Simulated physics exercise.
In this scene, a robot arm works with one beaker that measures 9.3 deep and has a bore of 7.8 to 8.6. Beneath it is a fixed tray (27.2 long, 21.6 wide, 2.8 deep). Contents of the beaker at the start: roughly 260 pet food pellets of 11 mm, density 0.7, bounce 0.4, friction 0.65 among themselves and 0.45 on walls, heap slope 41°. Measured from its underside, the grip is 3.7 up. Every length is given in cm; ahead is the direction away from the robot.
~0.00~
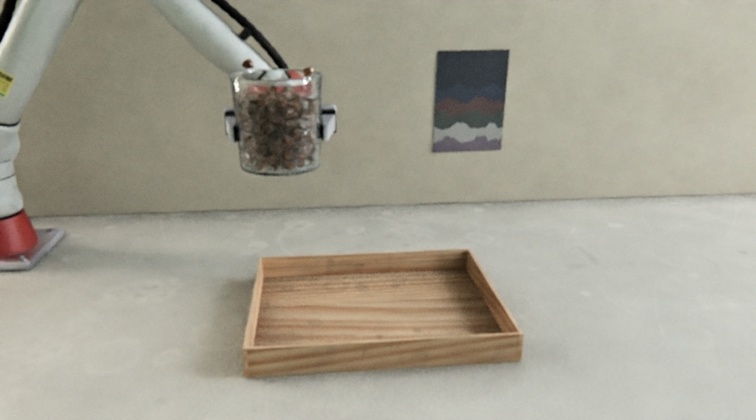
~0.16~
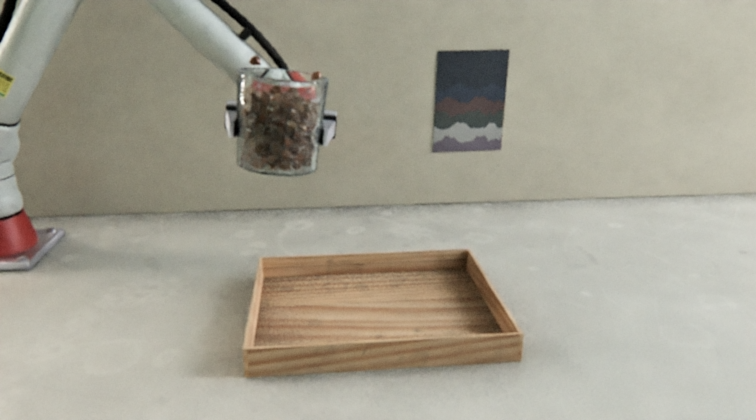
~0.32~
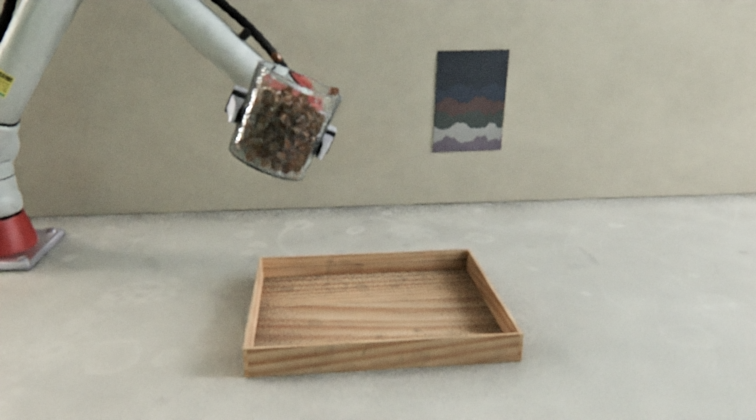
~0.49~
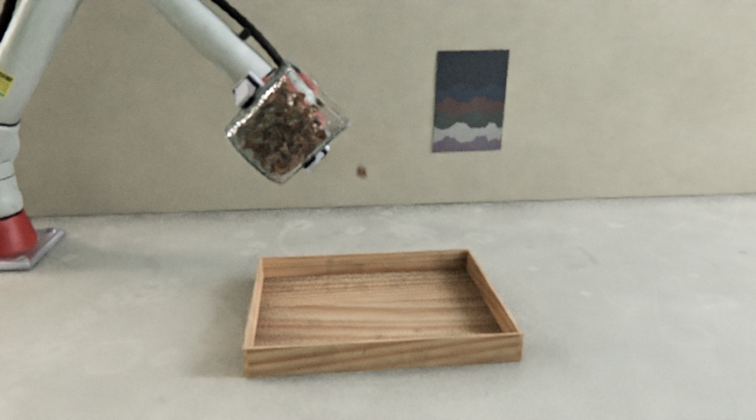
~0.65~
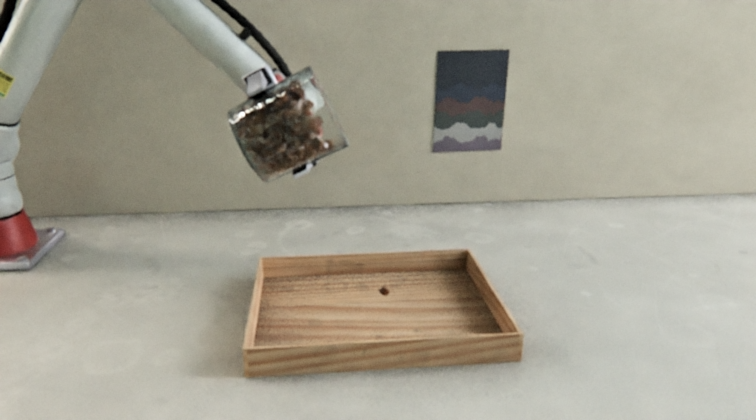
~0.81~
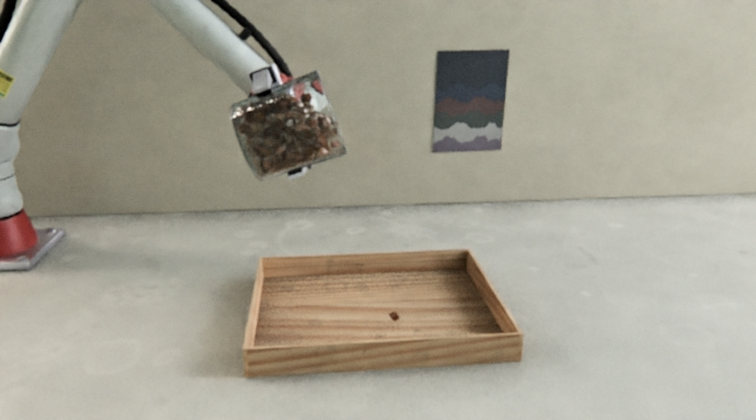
A robot arm tilted a clear beaker full of brown pellets steeply over to the right above a wooden tray, and a single pellet dropped out and landed in the tray.
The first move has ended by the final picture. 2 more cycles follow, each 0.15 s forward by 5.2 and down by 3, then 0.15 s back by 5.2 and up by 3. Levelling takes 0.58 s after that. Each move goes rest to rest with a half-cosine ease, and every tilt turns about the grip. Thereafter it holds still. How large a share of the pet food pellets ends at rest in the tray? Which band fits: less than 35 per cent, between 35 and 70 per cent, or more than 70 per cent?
It falls below 35 per cent.
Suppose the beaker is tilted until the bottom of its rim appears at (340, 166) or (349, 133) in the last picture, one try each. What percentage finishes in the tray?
About 55 and 5 %.
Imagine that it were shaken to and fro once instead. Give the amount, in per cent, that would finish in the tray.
About 15 %.
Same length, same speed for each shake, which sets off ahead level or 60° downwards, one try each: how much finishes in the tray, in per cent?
About 45 and 5 per cent.
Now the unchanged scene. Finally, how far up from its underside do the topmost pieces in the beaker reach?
I'd say close to 9.0 cm.
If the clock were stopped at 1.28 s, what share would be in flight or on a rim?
2 per cent.
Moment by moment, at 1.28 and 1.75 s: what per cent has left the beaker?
Readings in order: 15, 20.
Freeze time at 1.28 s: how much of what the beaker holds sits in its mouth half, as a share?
Mouth half share: Roughly 40 %.
By 1.28 s, tilted 71° forward, highest piece 22 above the table; 230 in the beaker, 28 in the tray, 5 in flight or on a rim.
By 1.75 s, tilted 25° forward, highest piece 26 above the table; 216 in the beaker, 46 in the tray, 1 on the table or floor.
By 2.19 s, level, highest piece 28 above the table; 216 in the beaker, 46 in the tray, 1 on the table or floor.
By 3.24 s, level, highest piece 27 above the table; 216 in the beaker, 46 in the tray, 1 on the table or floor.
Final count, 216 in the beaker, 46 in the tray, 1 on the table or floor. That is 17 % in the tray.
